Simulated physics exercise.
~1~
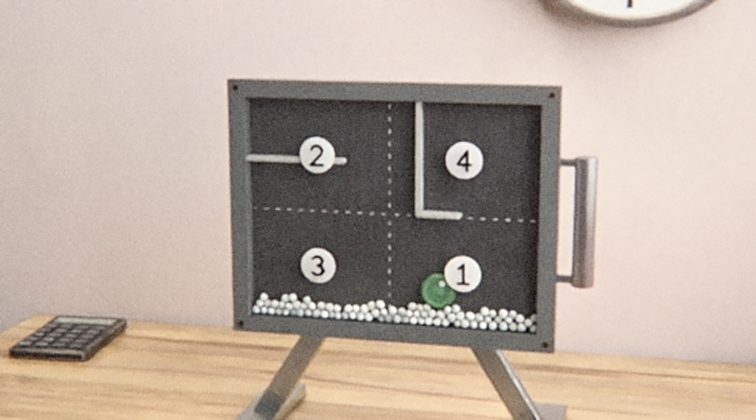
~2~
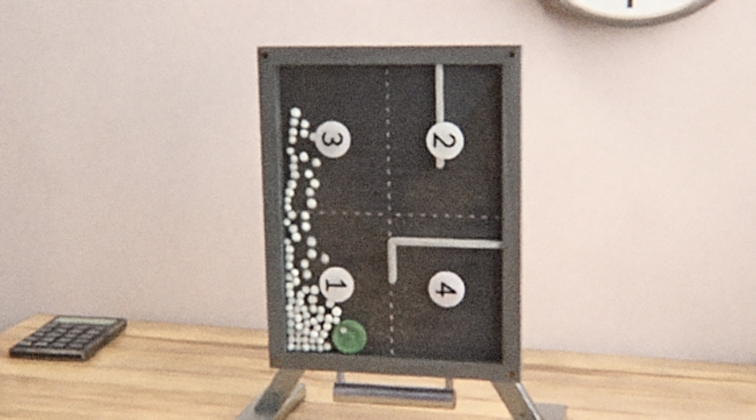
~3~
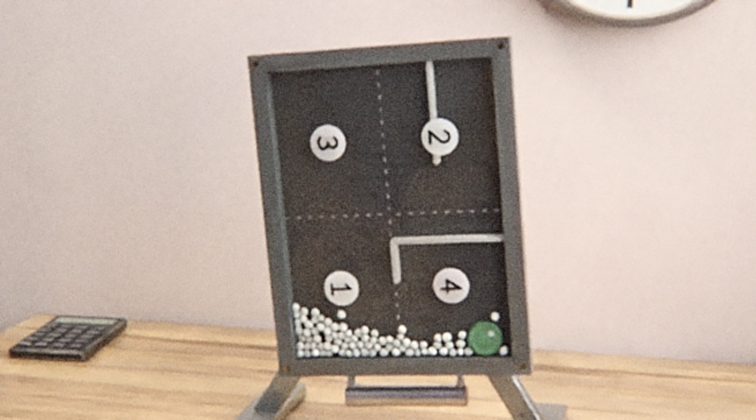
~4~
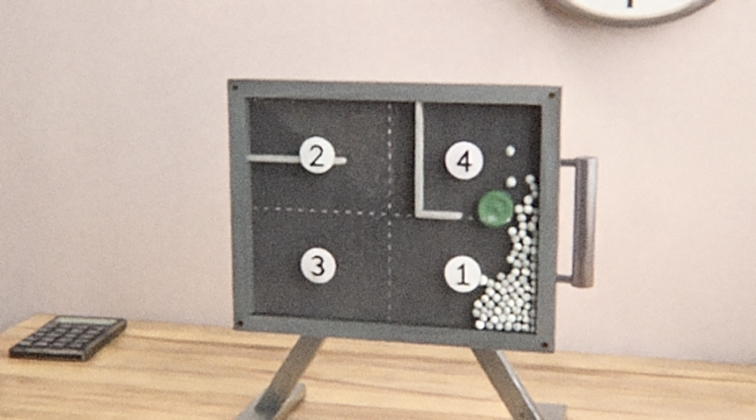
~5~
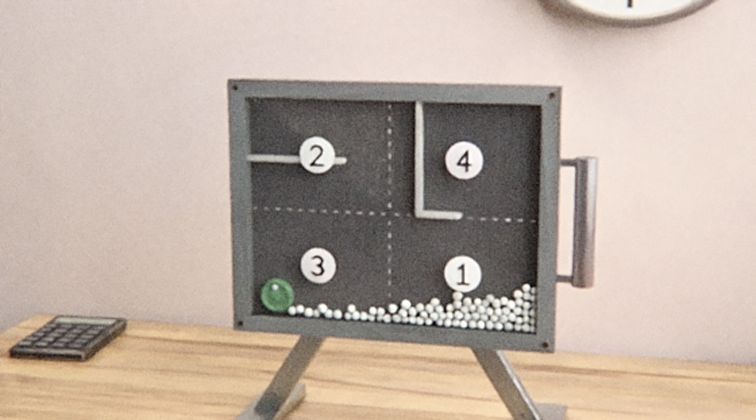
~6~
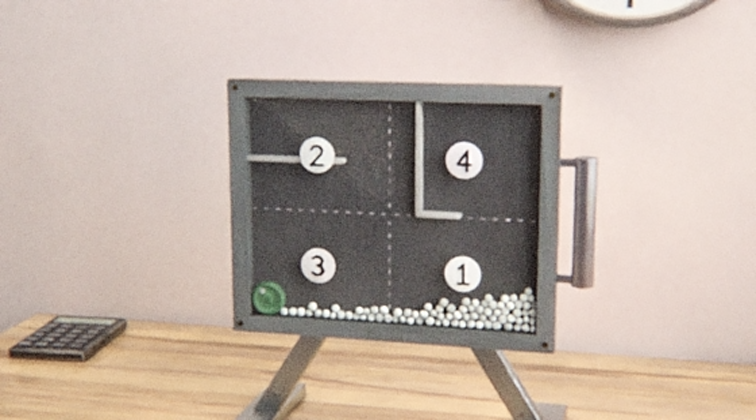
A shallow grey-framed case with a dark back, holding small white beads and a loose green disc, stands on a wooden table before a pale pink wall, seen from the front by a still camera. A calculator lies to the left, and part of a clock shows above. The case turns clockwise onto its side, and the beads and disc spill down, the disc crossing to the lower right. It then swings back level, beads heaped at the right. They spread leftward, thickest under quarter one, while the disc settles in the lower left corner, in quarter three.
